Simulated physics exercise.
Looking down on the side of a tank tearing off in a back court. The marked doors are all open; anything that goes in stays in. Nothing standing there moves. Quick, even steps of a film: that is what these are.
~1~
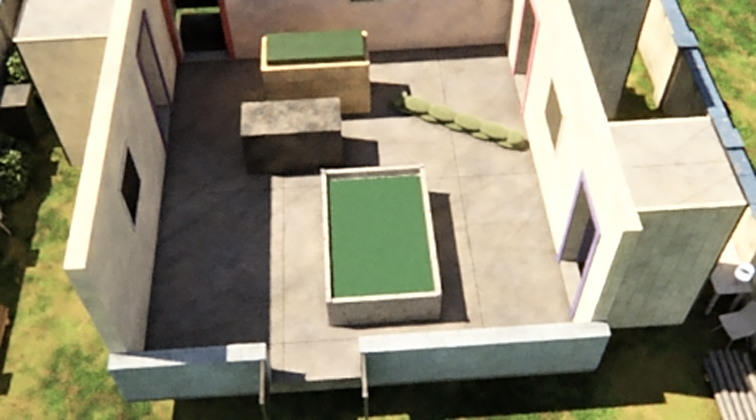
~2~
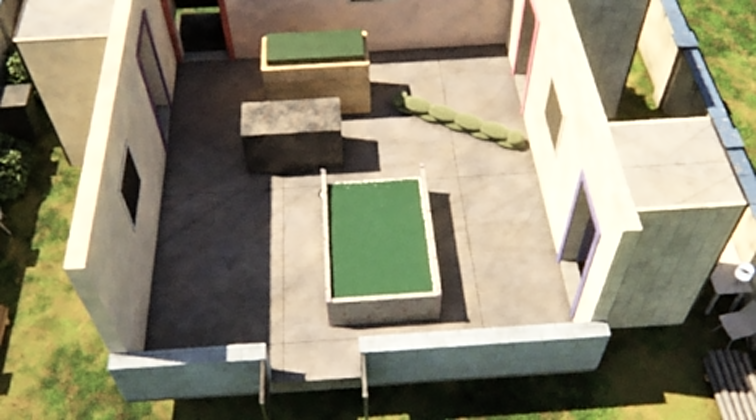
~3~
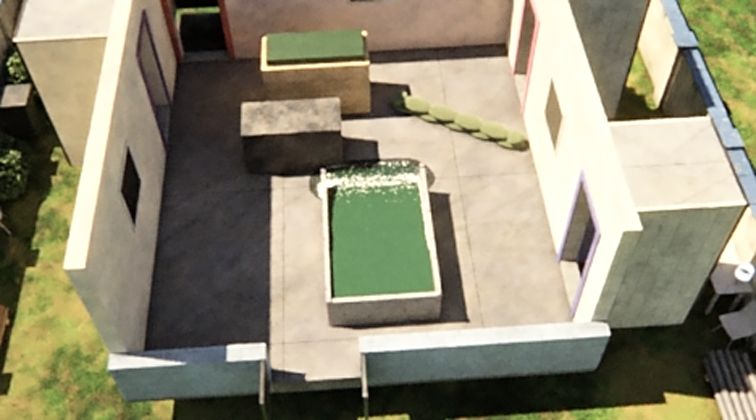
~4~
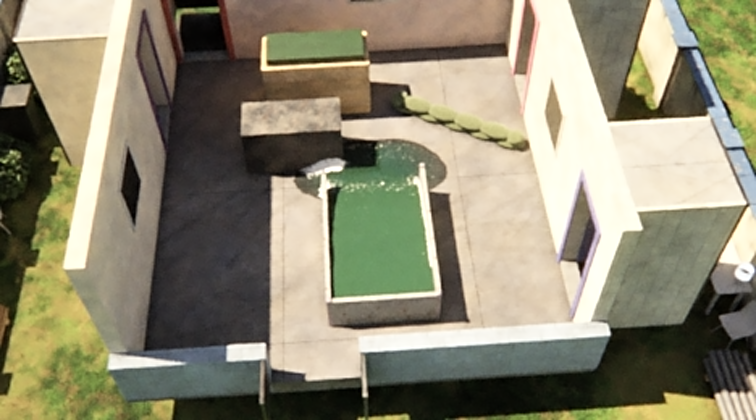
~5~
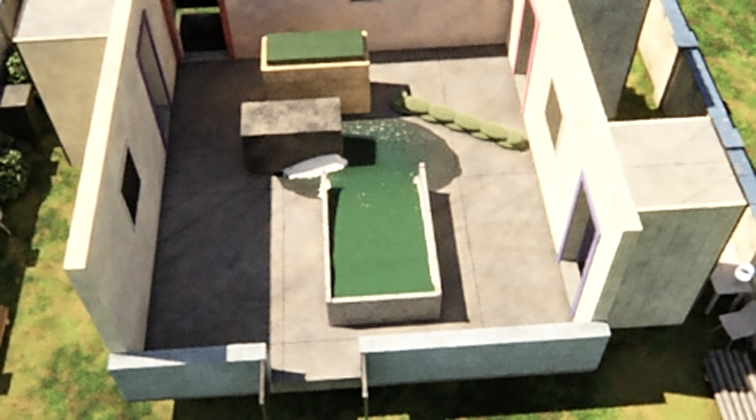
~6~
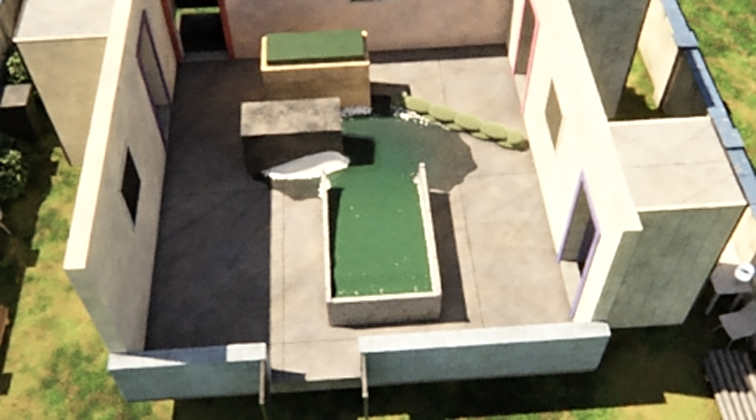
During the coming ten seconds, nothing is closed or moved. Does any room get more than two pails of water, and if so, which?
The purple door sees no more than two buckets come in; the pink door sees no more than two buckets come in; the red door sees more than two buckets come in; the blue door sees no more than two buckets come in.
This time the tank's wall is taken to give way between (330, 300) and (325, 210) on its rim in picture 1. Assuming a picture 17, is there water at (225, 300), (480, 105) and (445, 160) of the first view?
Submerged, untouched, untouched.
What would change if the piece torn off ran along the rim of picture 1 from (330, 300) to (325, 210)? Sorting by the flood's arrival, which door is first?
It would be the purple door.
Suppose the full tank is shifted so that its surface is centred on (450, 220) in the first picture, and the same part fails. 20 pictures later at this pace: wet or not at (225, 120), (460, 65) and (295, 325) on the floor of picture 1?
Check in sequence: Soaked through, soaked through, still parched.
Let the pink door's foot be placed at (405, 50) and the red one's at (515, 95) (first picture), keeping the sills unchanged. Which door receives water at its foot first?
It is the pink door.
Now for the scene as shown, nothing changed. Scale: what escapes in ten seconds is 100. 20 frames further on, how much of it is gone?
Close to 0 per cent, I'd say.
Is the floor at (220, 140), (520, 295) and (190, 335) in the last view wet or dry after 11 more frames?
Result, in the order given: Wetted / not wetted / not wetted.
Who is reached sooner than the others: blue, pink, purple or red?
Looks like the purple-painted one.
A moment on, water covers 20 % of the floor; the purple door not reached, the pink door not reached, the red door not reached, the blue door not reached.
Next, water covers 35 % of the floor; the purple door not reached, the pink door not reached, the red door not reached, the blue door not reached.
Then, water covers 60 % of the floor; the purple door wet at the sill, nothing in, the pink door wet at the sill, nothing in, the red door wet at the sill, nothing in, the blue door wet at the sill, nothing in.
Later, water covers 85 % of the floor; the purple door wet at the sill, nothing in, the pink door wet at the sill, nothing in, the red door over two buckets in, the blue door wet at the sill, nothing in.
In the end, water covers 95 % of the floor; the purple door wet at the sill, nothing in, the pink door wet at the sill, nothing in, the red door far over two buckets in, the blue door wet at the sill, nothing in.
